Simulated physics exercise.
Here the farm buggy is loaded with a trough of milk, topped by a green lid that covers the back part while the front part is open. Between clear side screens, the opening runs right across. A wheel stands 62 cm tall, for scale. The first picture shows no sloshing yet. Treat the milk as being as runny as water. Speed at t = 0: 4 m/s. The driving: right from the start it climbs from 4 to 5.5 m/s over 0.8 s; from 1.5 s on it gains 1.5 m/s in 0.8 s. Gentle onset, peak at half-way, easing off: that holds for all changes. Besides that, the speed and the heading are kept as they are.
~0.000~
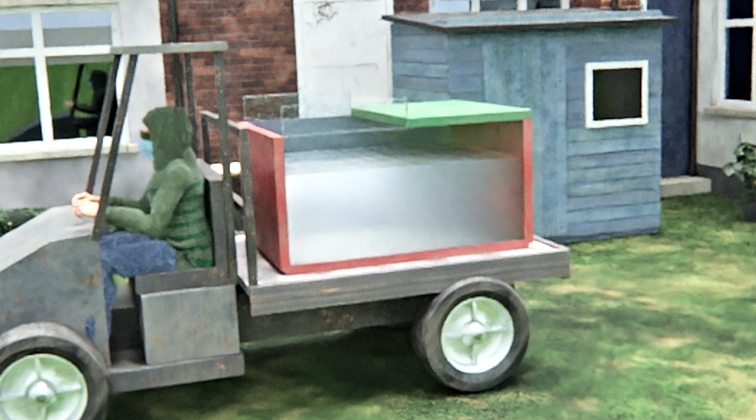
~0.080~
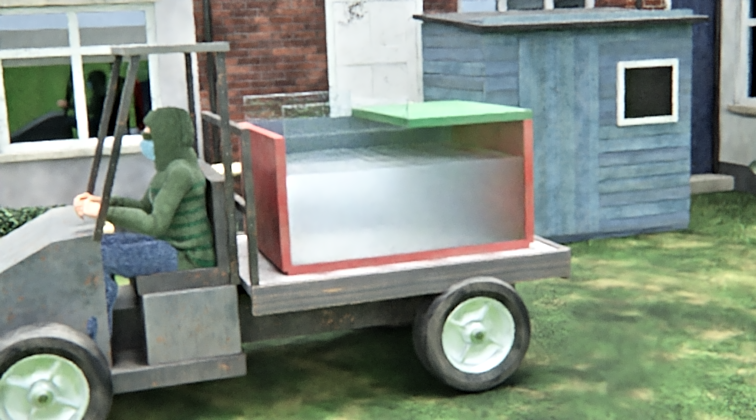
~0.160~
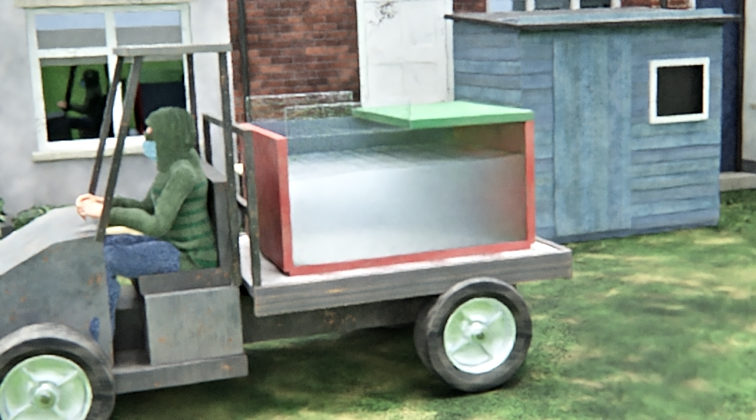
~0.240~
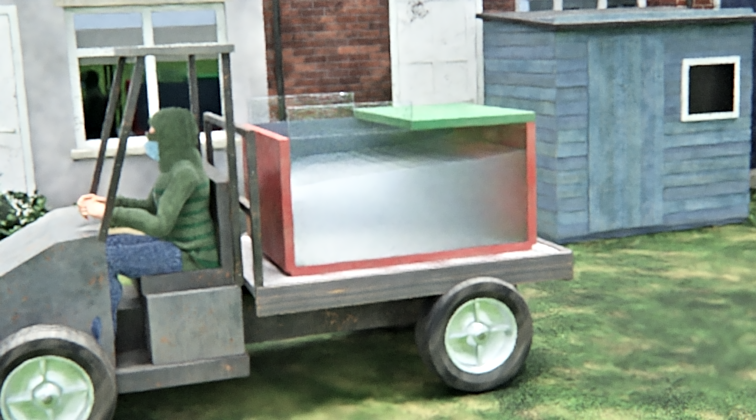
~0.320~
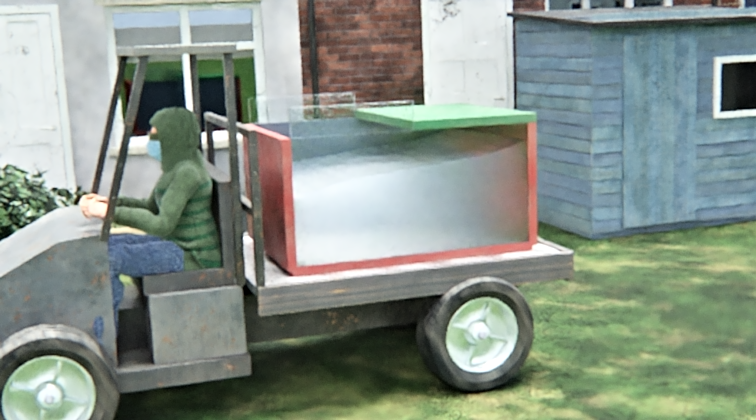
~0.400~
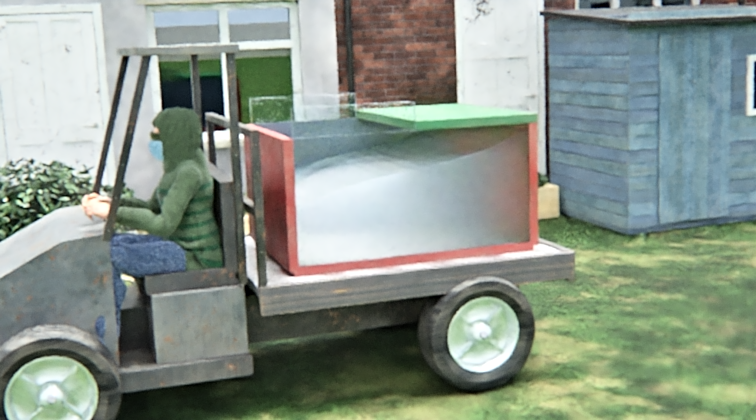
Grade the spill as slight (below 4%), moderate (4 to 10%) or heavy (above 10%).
Slight.
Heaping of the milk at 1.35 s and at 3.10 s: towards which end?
Towards the fore, and after that towards the fore.
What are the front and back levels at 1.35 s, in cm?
I'd say some 66 centimetres in front and some 36 centimetres behind.
After 1.35 s the surface stands 35 cm at the back and 67 cm at the front; 2 per cent is out, over the front.
After 2.20 s the surface stands 62 cm at the back and 47 cm at the front; 1 per cent is out, over the front.
After 3.10 s the surface stands 34 cm at the back and 56 cm at the front; 1 per cent is out, over the front.
After 5.18 s 1 per cent is out, over the front, 7 of 585 litres.
